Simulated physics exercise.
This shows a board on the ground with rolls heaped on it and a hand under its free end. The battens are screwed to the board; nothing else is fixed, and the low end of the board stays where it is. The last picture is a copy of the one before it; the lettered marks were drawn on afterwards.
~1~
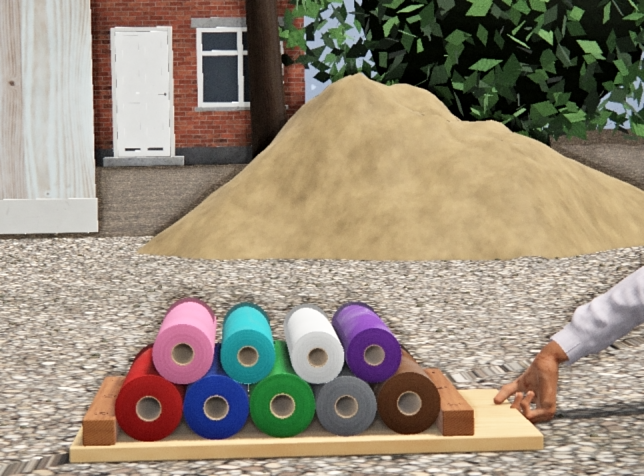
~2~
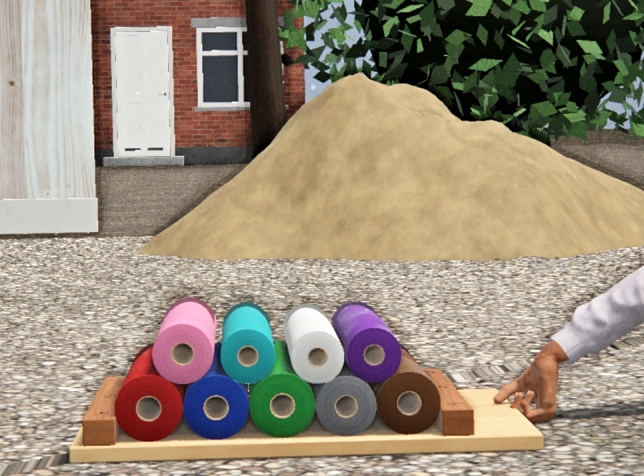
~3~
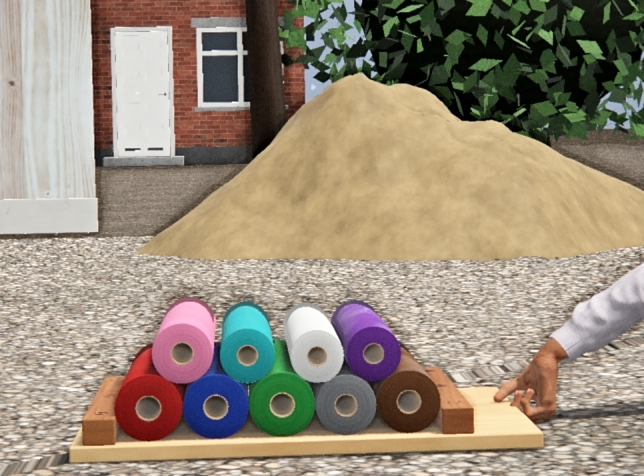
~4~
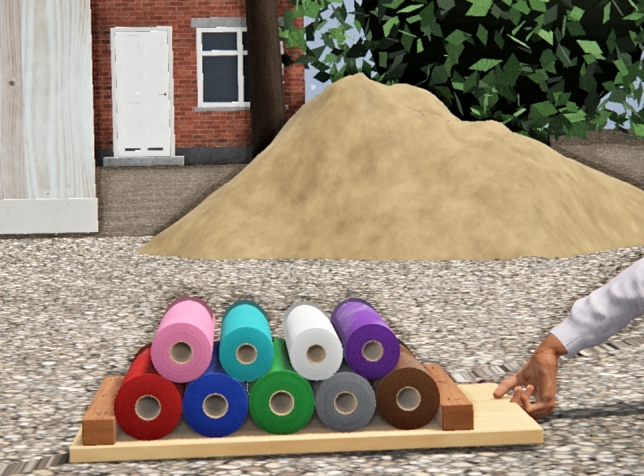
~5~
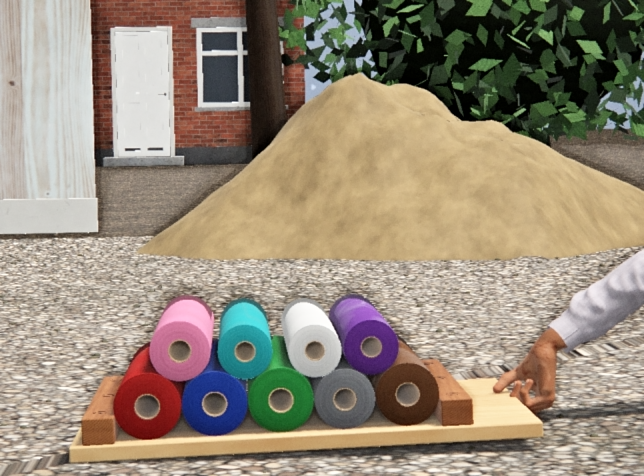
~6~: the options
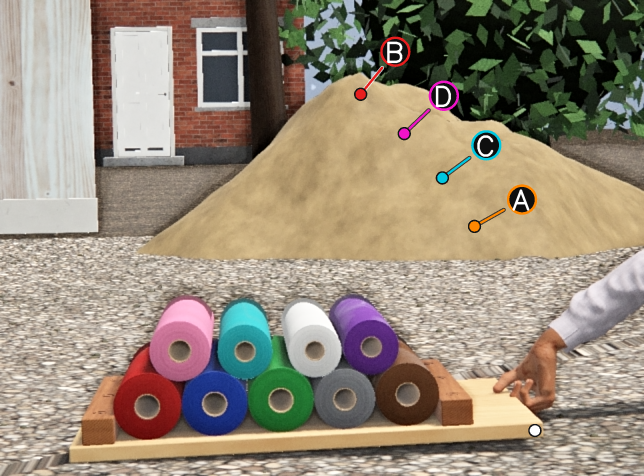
Nine colourful rolls sat stacked in two rows between wooden blocks on a board, in front of a big sand pile, while a hand slowly raised the board's right end slightly.
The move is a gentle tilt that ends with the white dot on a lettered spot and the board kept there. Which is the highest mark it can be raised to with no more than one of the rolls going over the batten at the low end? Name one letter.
No higher than A.
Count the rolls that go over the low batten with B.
With B, four.
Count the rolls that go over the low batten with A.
The count is none.
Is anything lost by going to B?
Yes, at B.
On the marked copy, A at (475, 226); B at (361, 95); C at (443, 178); D at (404, 134); the white dot at (535, 430).
With A. Early on, board at 17°.
Further on, board at 28°.
At the end, board at 28°, none over the low batten.
As for the rest, B four over the low batten (purple, turquoise, white, pink); C four over the low batten (purple, turquoise, white, pink); D four over the low batten (purple, turquoise, white, pink).
